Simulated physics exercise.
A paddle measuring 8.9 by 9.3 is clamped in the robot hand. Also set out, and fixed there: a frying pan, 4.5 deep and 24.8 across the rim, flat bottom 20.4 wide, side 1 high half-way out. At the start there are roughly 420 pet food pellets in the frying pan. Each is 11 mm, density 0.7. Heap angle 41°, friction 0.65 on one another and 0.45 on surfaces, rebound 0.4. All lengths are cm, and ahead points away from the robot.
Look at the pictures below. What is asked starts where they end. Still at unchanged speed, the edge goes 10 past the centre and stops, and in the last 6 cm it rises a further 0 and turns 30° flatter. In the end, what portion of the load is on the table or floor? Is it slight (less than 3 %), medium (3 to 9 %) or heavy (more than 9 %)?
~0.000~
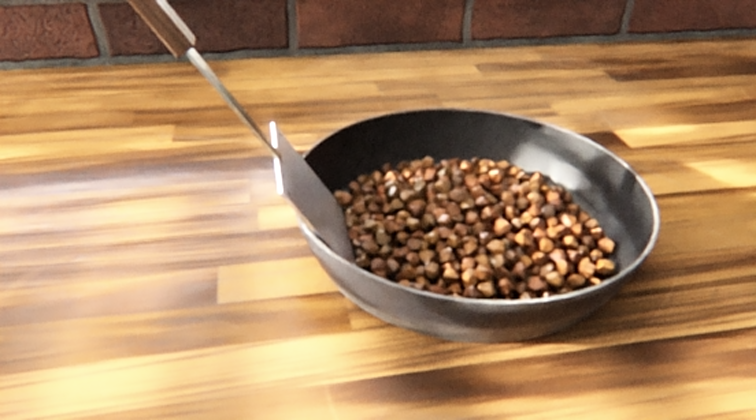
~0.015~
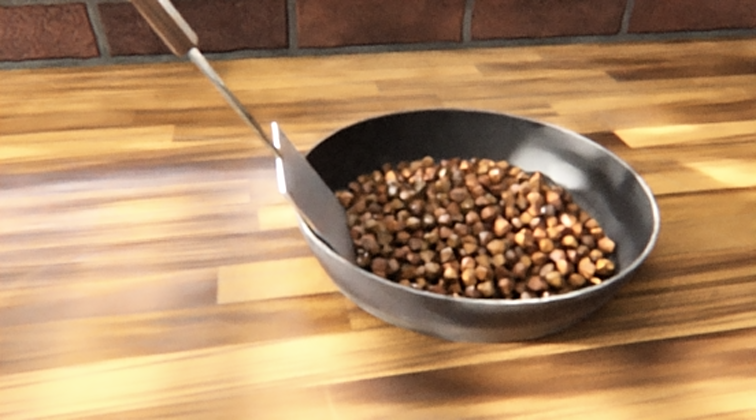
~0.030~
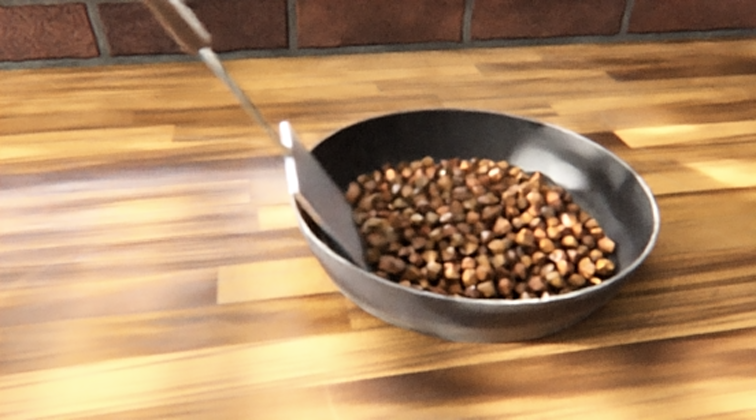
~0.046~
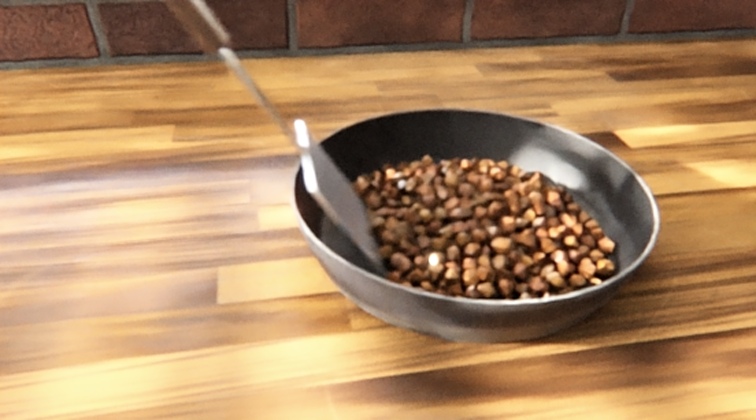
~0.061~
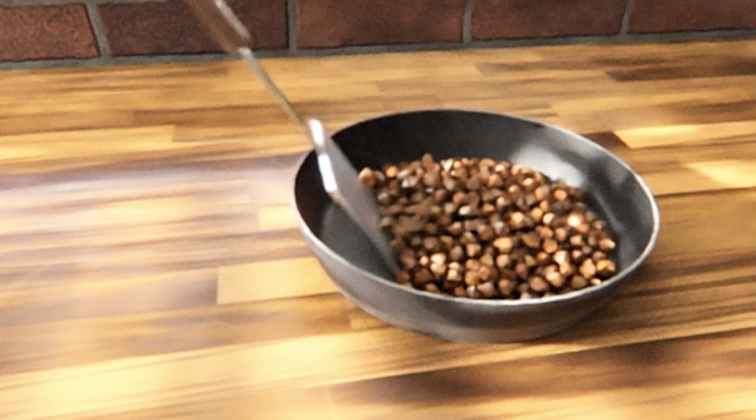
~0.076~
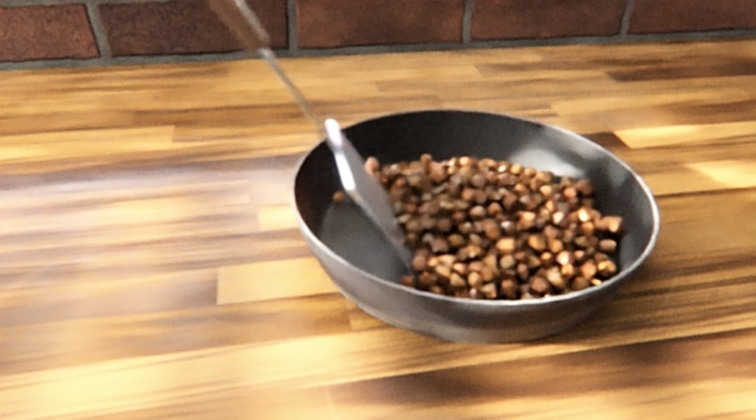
Heavy.
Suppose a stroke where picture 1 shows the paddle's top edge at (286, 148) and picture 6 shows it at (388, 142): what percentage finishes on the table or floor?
Around 25 per cent finishes there.
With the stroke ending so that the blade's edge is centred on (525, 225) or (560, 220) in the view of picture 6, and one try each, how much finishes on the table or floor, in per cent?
Try 1: Approx. 0 %; try 2: Approx. 0 %.
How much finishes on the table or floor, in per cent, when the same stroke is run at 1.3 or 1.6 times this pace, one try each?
Try one about 15 %, try two about 25 %.
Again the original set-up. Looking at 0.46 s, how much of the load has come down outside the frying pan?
Share at that moment: Roughly 10 %.
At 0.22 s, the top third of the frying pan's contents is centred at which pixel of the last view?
(575, 189).
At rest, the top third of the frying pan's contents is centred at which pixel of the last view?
It is centred near (590, 185) in the last view.
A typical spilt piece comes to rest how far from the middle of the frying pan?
It's around 18 cm.
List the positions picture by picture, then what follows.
Paddle top edge at (276, 154), sloping 58°; upper third of the load around (469, 211), from x 340 to 605, top at y 160; 418 in the frying pan, in the first frame.
Paddle top edge at (278, 154), sloping 58°; upper third of the load around (468, 211), from x 340 to 605, top at y 160, in the second frame.
Paddle top edge at (288, 154), sloping 58°; upper third of the load around (460, 211), from x 340 to 605, top at y 160, in the third frame.
Paddle top edge at (305, 152), sloping 58°; upper third of the load around (460, 208), from x 340 to 605, top at y 160, in the fourth frame.
Paddle top edge at (322, 151), sloping 58°; upper third of the load around (467, 206), from x 340 to 605, top at y 160, in the fifth frame.
Paddle top edge at (339, 150), sloping 58°; upper third of the load around (477, 206), from x 340 to 615, top at y 160; 418 in the frying pan, in the sixth frame.
After 0.15 s, sloping 58°, highest piece 5 above the table; 418 in the frying pan.
After 0.22 s, sloping 48°, highest piece 6 above the table; 418 in the frying pan.
After 0.46 s, sloping 28°, highest piece 11 above the table; 357 in the frying pan, 39 on the table or floor, 22 on the blade or in flight.
After 1.51 s, sloping 28°, highest piece 7 above the table; 354 in the frying pan, 64 on the table or floor.
At rest, 354 in the frying pan, 64 on the table or floor. That is 15 % on the table or floor.
